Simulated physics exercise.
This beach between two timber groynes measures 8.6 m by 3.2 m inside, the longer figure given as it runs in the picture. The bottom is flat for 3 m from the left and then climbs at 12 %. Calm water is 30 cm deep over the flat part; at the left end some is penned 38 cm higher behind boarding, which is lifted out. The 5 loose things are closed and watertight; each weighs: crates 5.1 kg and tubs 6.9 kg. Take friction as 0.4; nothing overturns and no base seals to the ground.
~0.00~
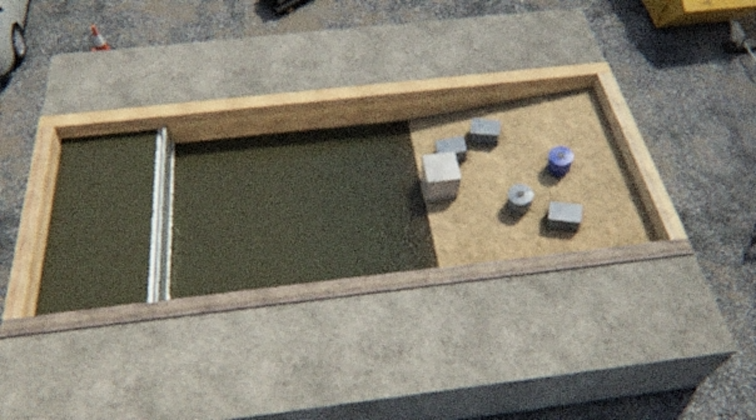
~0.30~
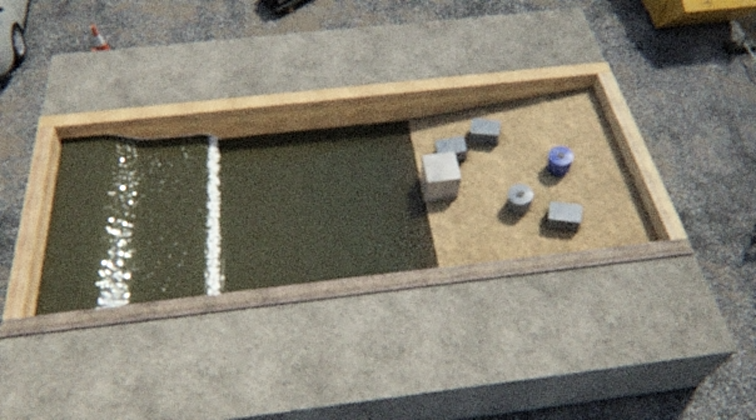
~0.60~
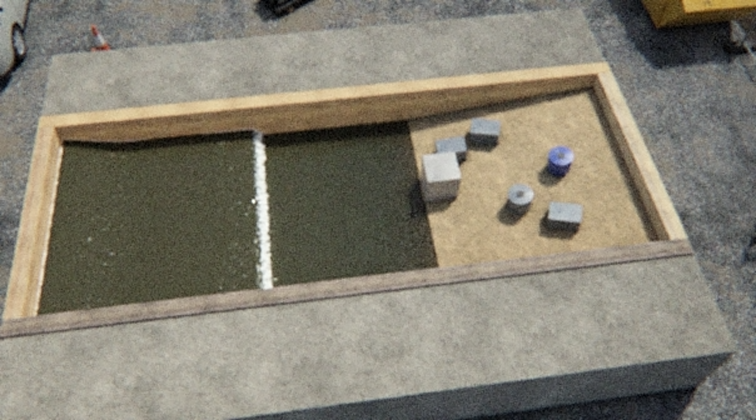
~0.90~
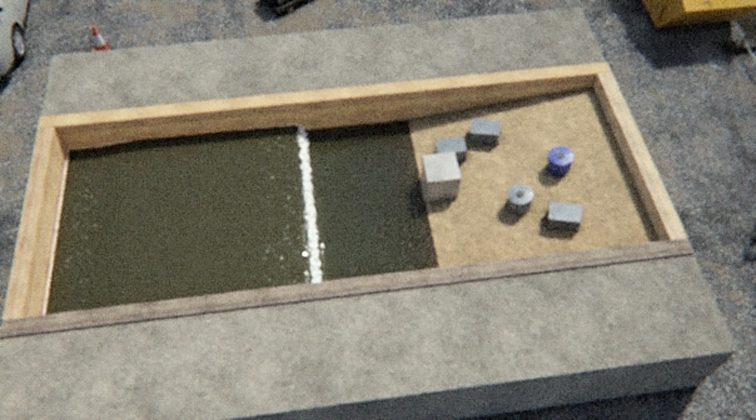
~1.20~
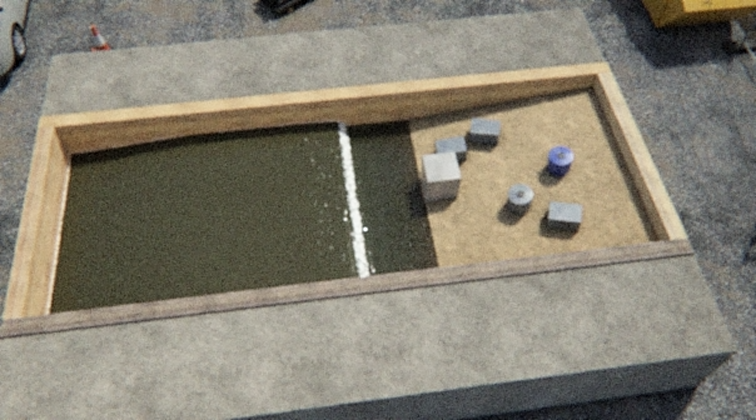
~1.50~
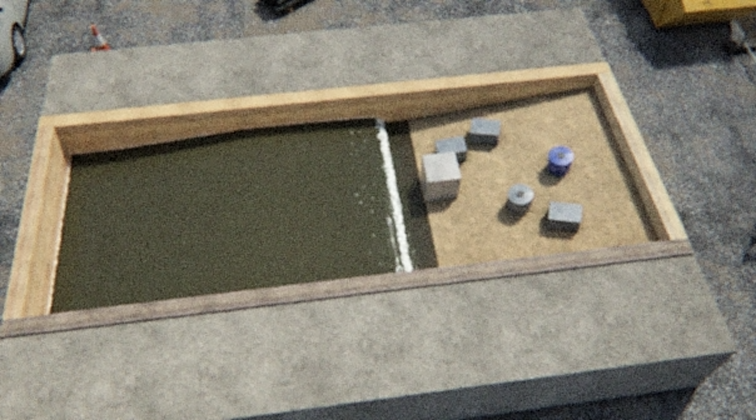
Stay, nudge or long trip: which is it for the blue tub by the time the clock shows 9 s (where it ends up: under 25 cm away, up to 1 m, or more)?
Blue tub travels far.
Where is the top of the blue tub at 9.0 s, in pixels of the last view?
Around (350, 137).
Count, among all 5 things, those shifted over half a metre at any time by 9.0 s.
I count 5.
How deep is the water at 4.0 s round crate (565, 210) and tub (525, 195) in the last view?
Roughly 5 and 6 cm.
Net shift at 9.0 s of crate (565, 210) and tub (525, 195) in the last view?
In turn: 140 cm, 200 cm.
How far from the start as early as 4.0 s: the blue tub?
About 40 cm.
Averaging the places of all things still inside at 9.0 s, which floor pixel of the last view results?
Around (370, 194).
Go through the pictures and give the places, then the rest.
The first frame shows the blue tub at (563, 155) rests on the ground; water covers 17.4 m2; 0 of 5 have shifted.
The second frame shows the blue tub at (563, 155), on the bottom; water covers 17.4 m2; 0 of 5 have shifted.
The third frame shows the blue tub at (563, 155) rests on the ground; water covers 17.4 m2; 0 of 5 have shifted.
The fourth frame shows the blue tub at (563, 155) rests on the ground; 17.4 m2 under water; 0 of 5 have shifted.
The fifth frame shows the blue tub at (563, 155), on the bottom; water covers 17.4 m2; 0 of 5 have shifted.
The sixth frame shows the blue tub at (563, 155) rests on the ground; 17.4 m2 under water; 0 of 5 have shifted.
After 2.1 s the blue tub is near (563, 155), 0.0 m from its start, aground; 0 afloat.
After 4.0 s the blue tub is near (590, 148), 0.4 m from its start, aground; 2 afloat.
After 6.3 s the blue tub is near (473, 152), 1.3 m from its start, afloat; 2 afloat.
After 9.0 s the blue tub is near (350, 137), 3.3 m from its start, afloat; 4 afloat.
